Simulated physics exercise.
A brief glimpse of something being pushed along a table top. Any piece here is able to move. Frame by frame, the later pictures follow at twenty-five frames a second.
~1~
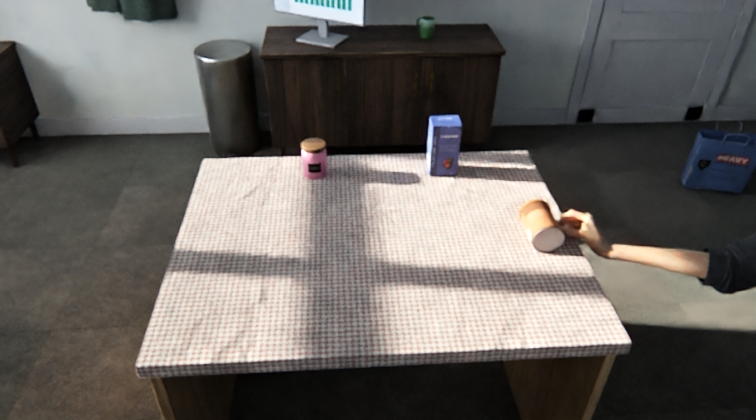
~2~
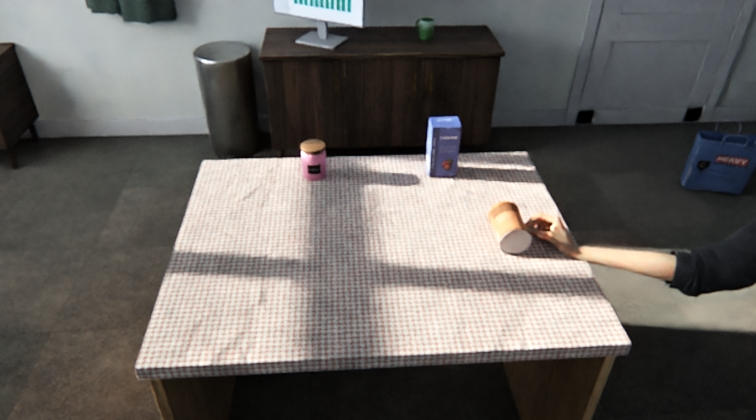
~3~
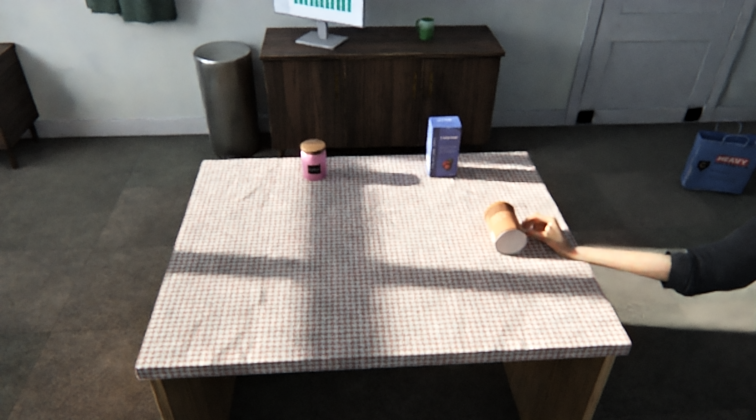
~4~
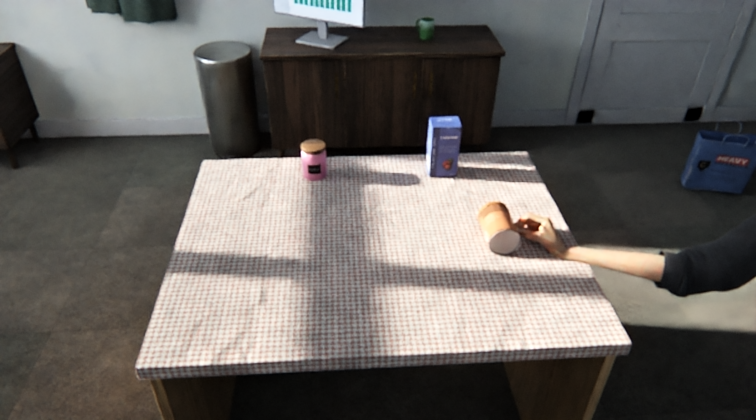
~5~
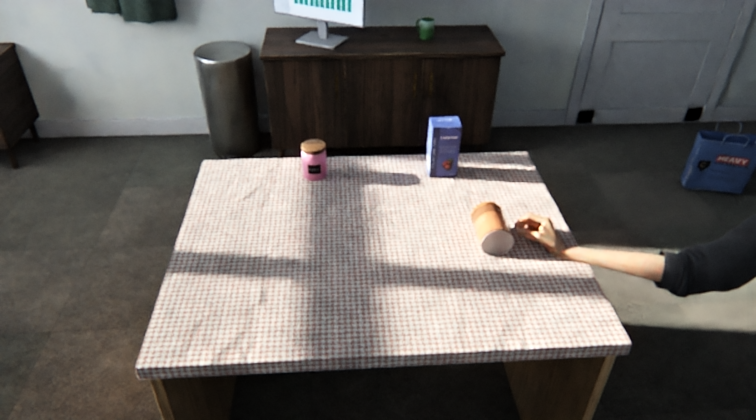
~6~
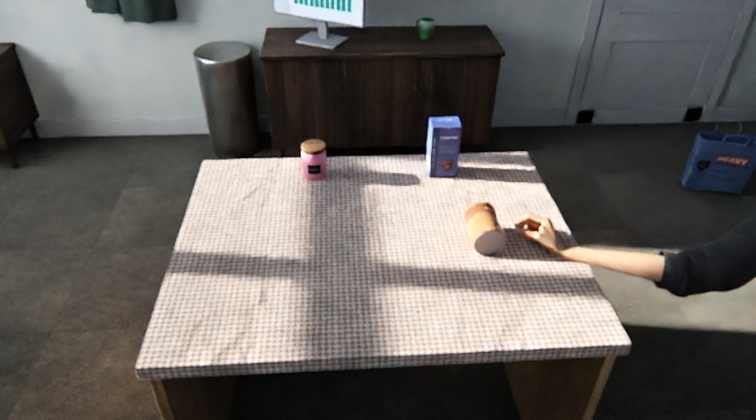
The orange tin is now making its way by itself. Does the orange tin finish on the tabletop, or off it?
The orange tin finishes on the tabletop.
Then, 0.10 s past the last view, orange tin displaced about its own width near (470, 229).
Then, 0.30 s past the last view, orange tin displaced well along near (446, 230).
Then, 0.50 s past the last view, orange tin displaced well along near (432, 231).
Finally, moved from the start, orange tin. Final places as the last picture's camera would see them, orange tin near (428, 231).
